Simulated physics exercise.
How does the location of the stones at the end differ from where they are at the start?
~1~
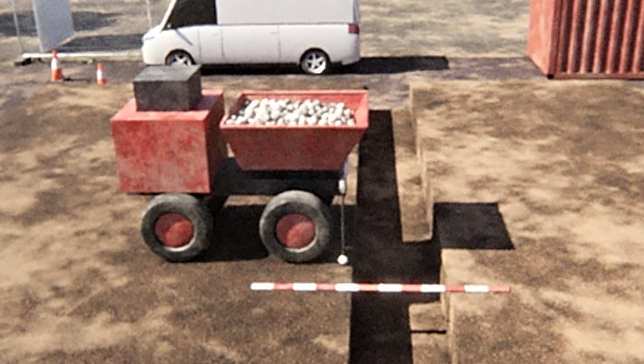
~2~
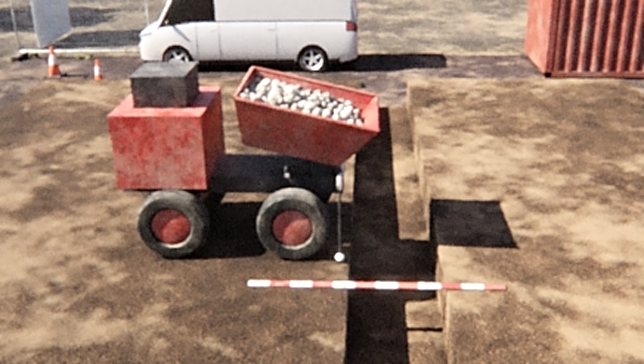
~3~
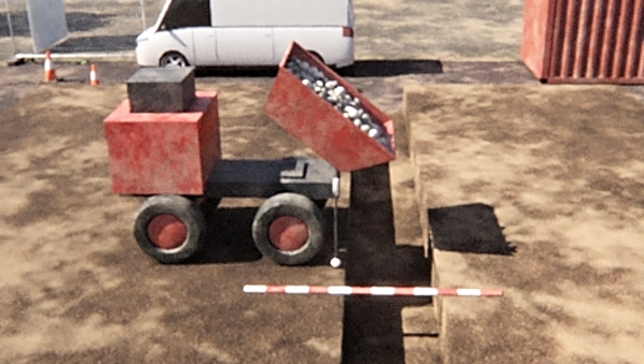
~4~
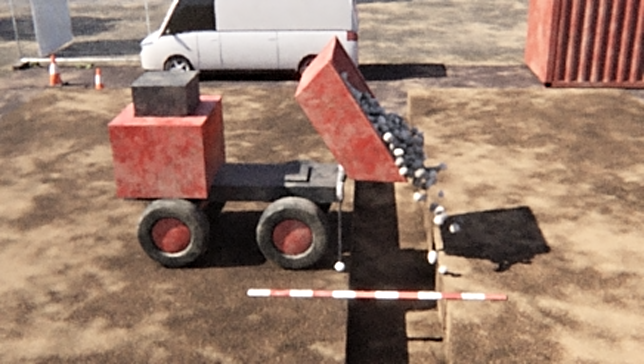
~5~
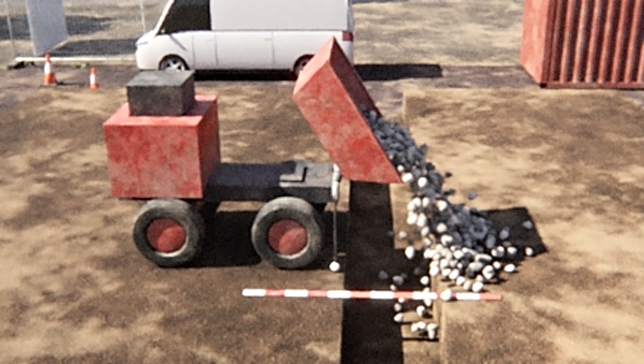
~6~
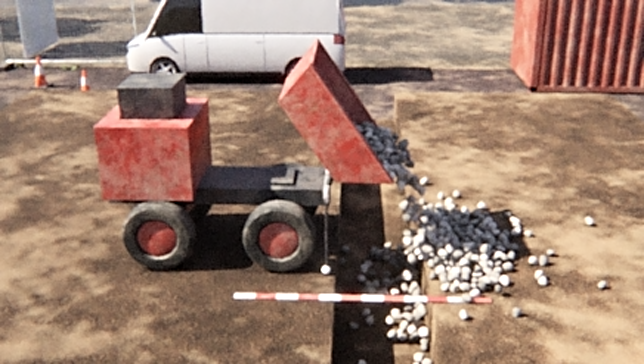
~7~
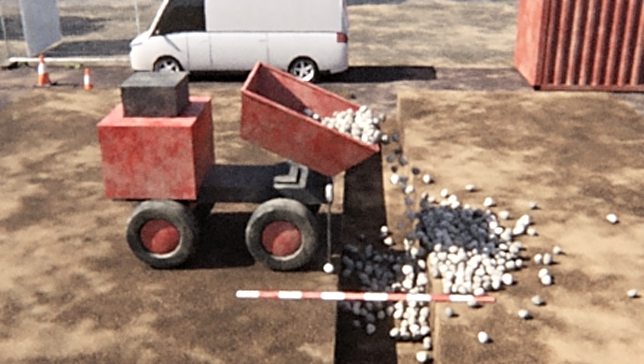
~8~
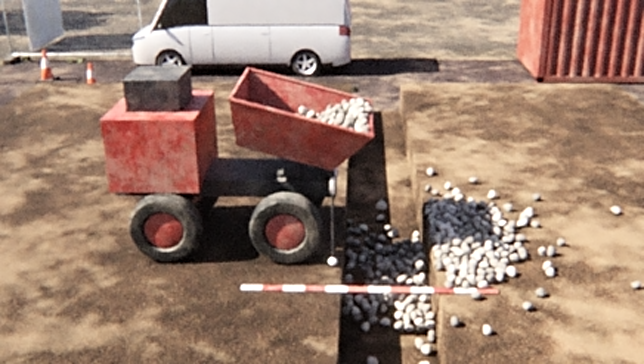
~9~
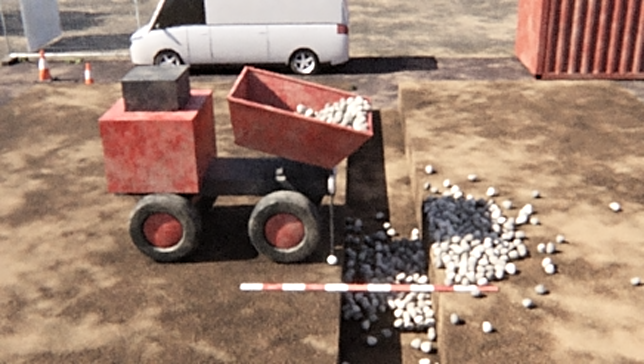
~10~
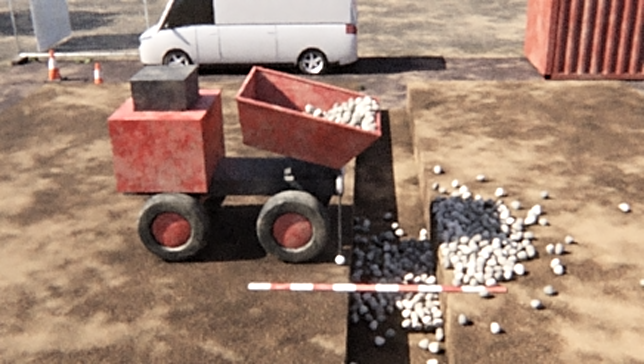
At the start the stones all sit in the dumper's red body. By the end they are spread out to the right, with some in the trench, some on the ground beyond it and some still in the tilted body.
